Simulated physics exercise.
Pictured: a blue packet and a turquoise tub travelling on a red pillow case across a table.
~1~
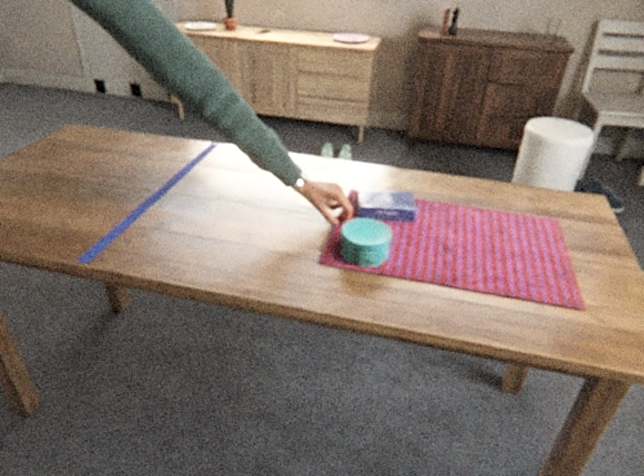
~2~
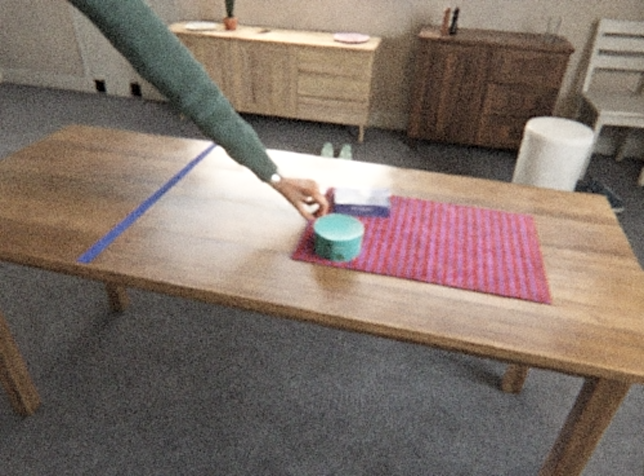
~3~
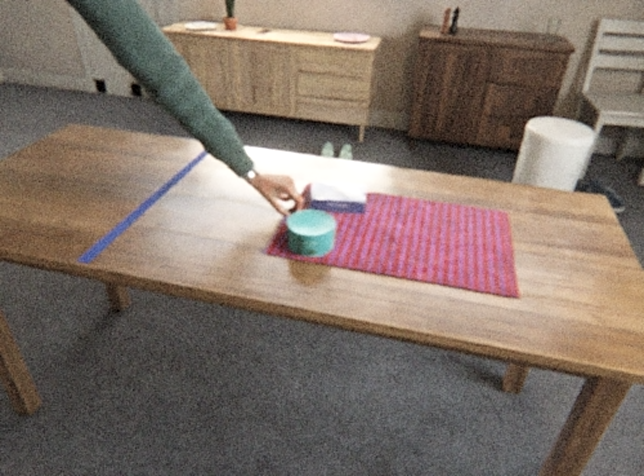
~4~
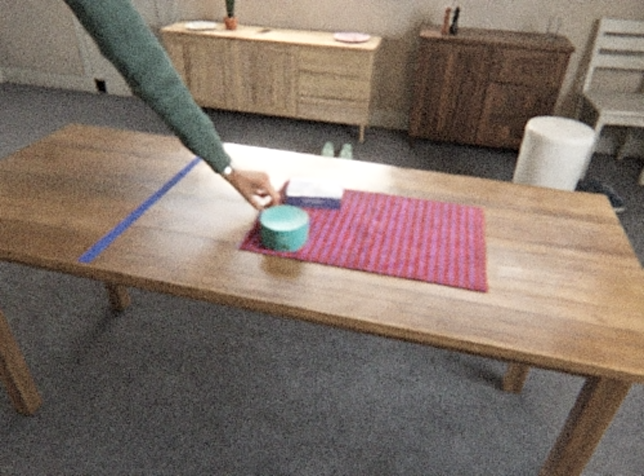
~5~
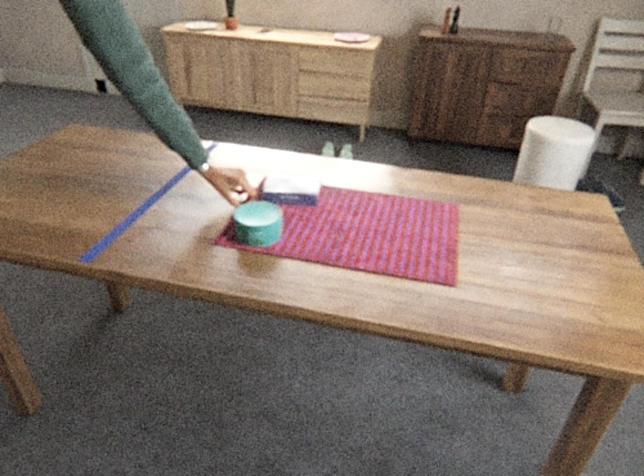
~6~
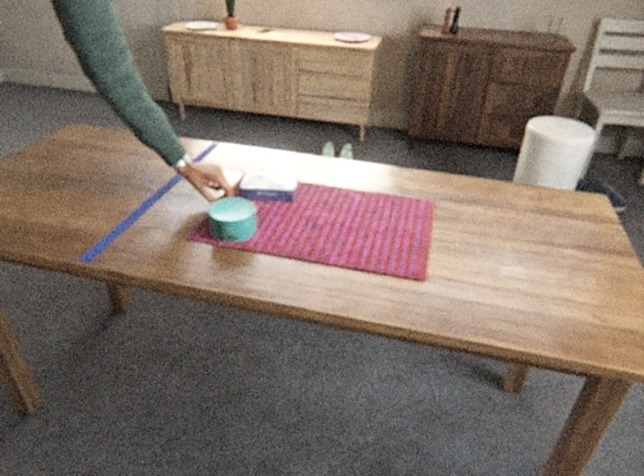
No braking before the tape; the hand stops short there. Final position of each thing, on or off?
Blue packet off; turquoise tub off.
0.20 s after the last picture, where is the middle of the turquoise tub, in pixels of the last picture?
Its middle lies around (141, 205).
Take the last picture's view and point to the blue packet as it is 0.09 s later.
(230, 181).
Then, 0.09 s later than the last view, hem short of the tape; blue packet on the cloth near (230, 181); turquoise tub on the cloth near (188, 212).
Then, 0.20 s later than the last view, hem at the tape; blue packet on the cloth near (188, 175); turquoise tub on the cloth near (141, 205).
Finally, hem at the tape; blue packet ahead of the hem near (152, 171); turquoise tub ahead of the hem near (98, 199). The blue packet leaves the cloth and the turquoise tub shoots off the front.
